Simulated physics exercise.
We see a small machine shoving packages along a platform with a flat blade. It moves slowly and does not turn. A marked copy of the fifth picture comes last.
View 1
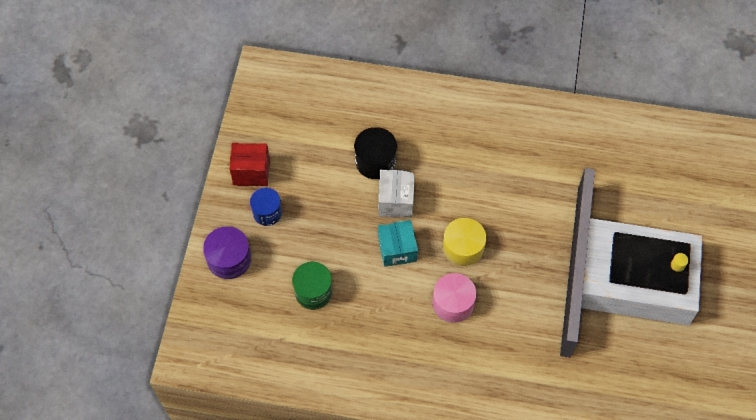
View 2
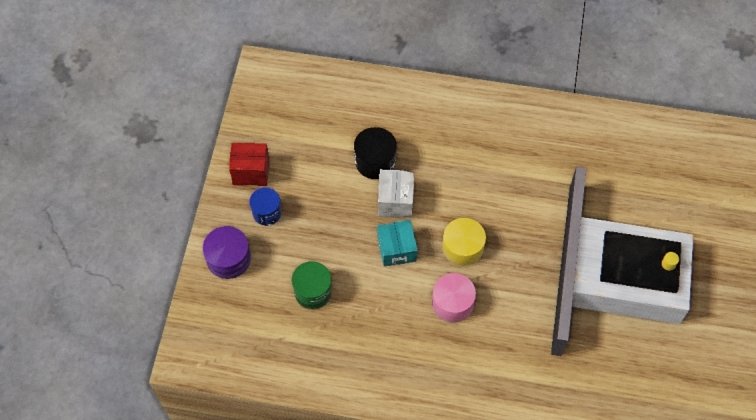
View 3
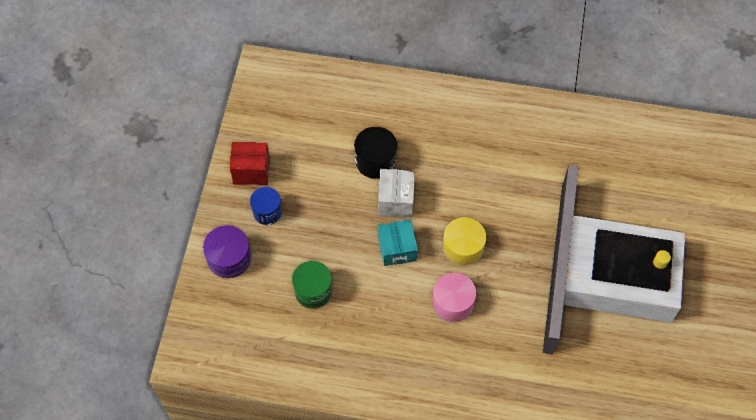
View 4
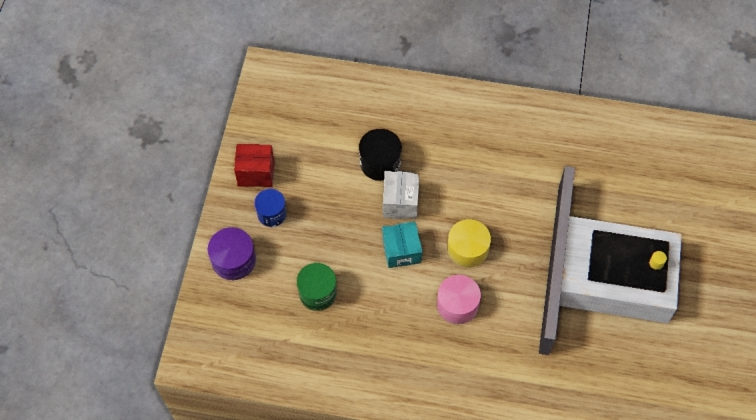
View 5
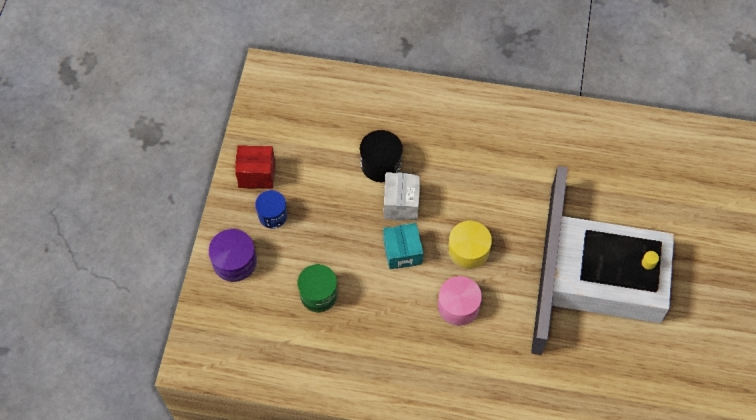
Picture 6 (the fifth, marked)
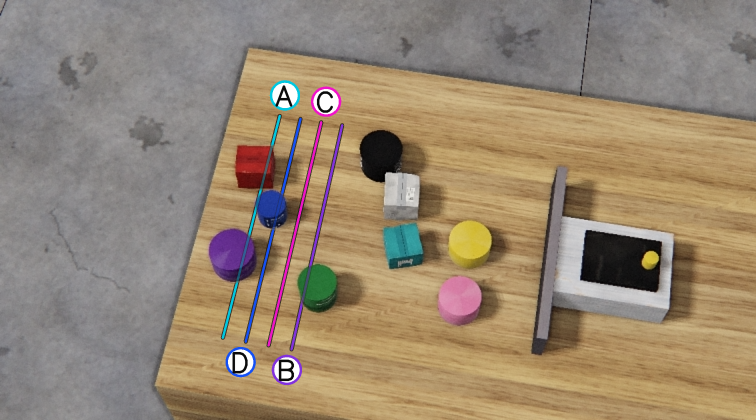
The footage shows a small white and black machine with a flat upright blade creeping slowly left across a wooden surface, while the colored boxes and cylinders to its left stay in place, untouched, as the view shifts slightly.
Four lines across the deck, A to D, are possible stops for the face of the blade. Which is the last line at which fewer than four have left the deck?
It can go as far as A.
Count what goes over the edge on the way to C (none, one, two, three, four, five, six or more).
By then, none.
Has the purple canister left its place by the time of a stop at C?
By then, yes.
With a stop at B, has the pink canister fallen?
By then, no.
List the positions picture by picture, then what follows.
Red box (250, 165); black pail (375, 154); blue pail (267, 207), in the first picture.
Robot (635, 260); purple canister (227, 253), in the second picture.
Robot (626, 258); white box (397, 193), in the third picture.
Robot (623, 259); yellow canister (469, 244), in the fourth picture.
Robot (615, 259); red box (255, 167); black pail (381, 157); blue pail (272, 209), in the fifth picture.
On the marked copy, A at (253, 221); B at (318, 232); C at (296, 228); D at (274, 225).
With A. Early on, robot (504, 242); pink canister (407, 293); turquoise parcel (382, 249).
Further on, robot (395, 224); green pail (260, 291); turquoise parcel (286, 246).
At the end, robot (313, 211); purple canister over the edge; red box over the edge; three fallen.
As for the rest, B is within the limit but short; C is within the limit but short; D is within the limit but short.
